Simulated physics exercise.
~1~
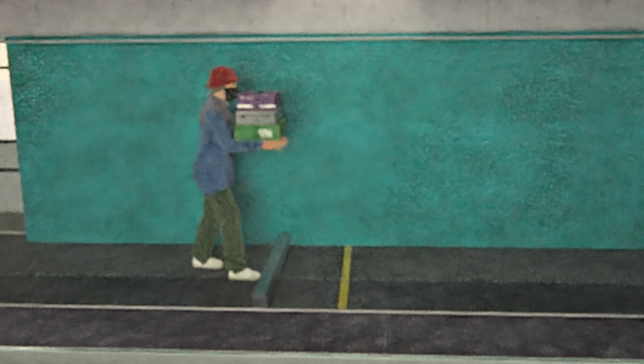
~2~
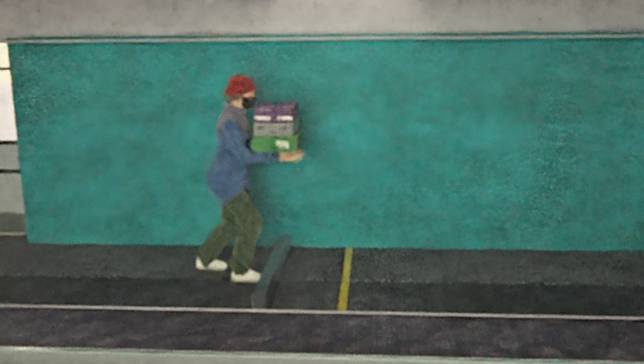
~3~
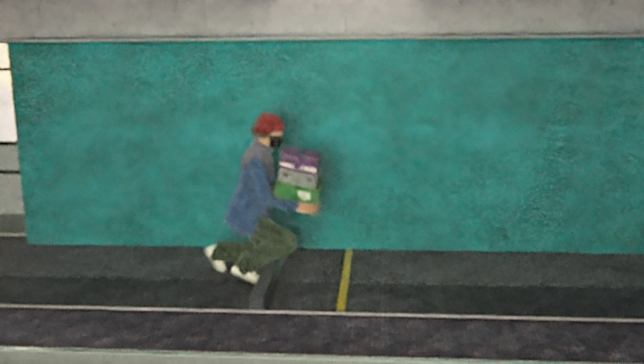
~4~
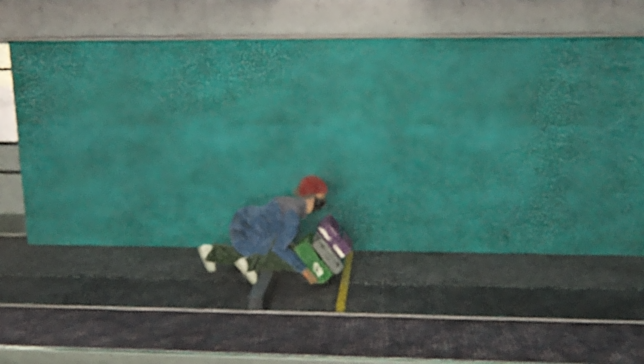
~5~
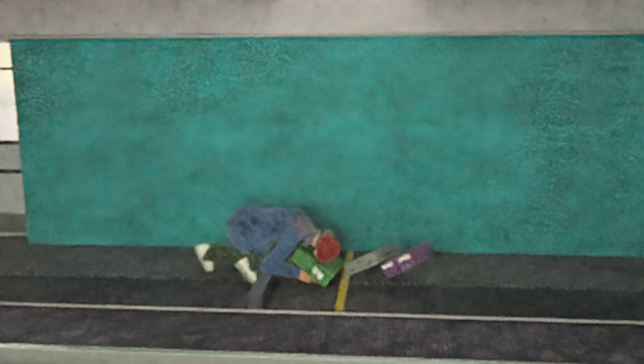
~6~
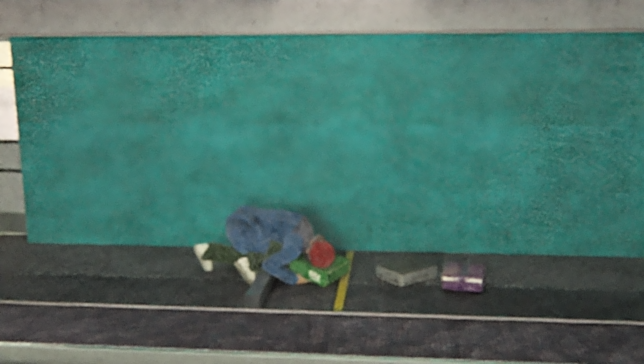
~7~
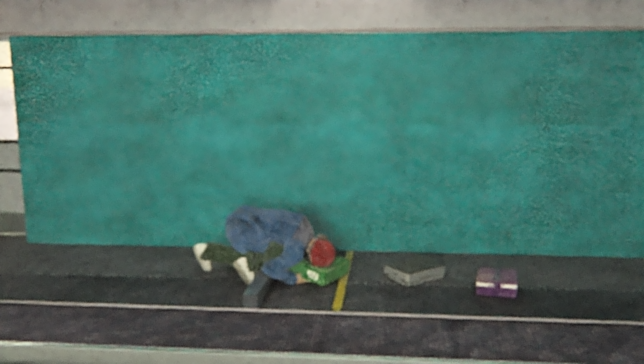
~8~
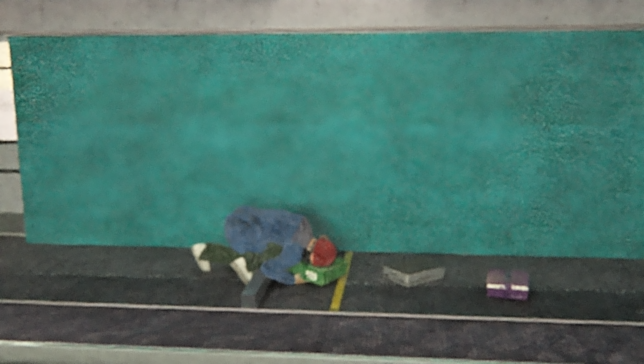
A person in a red hat carrying three stacked boxes pitched forward over a low floor rail and fell, spilling the load; the green box stayed beneath them, short of the yellow line, while the grey and purple ones ended up beyond it.
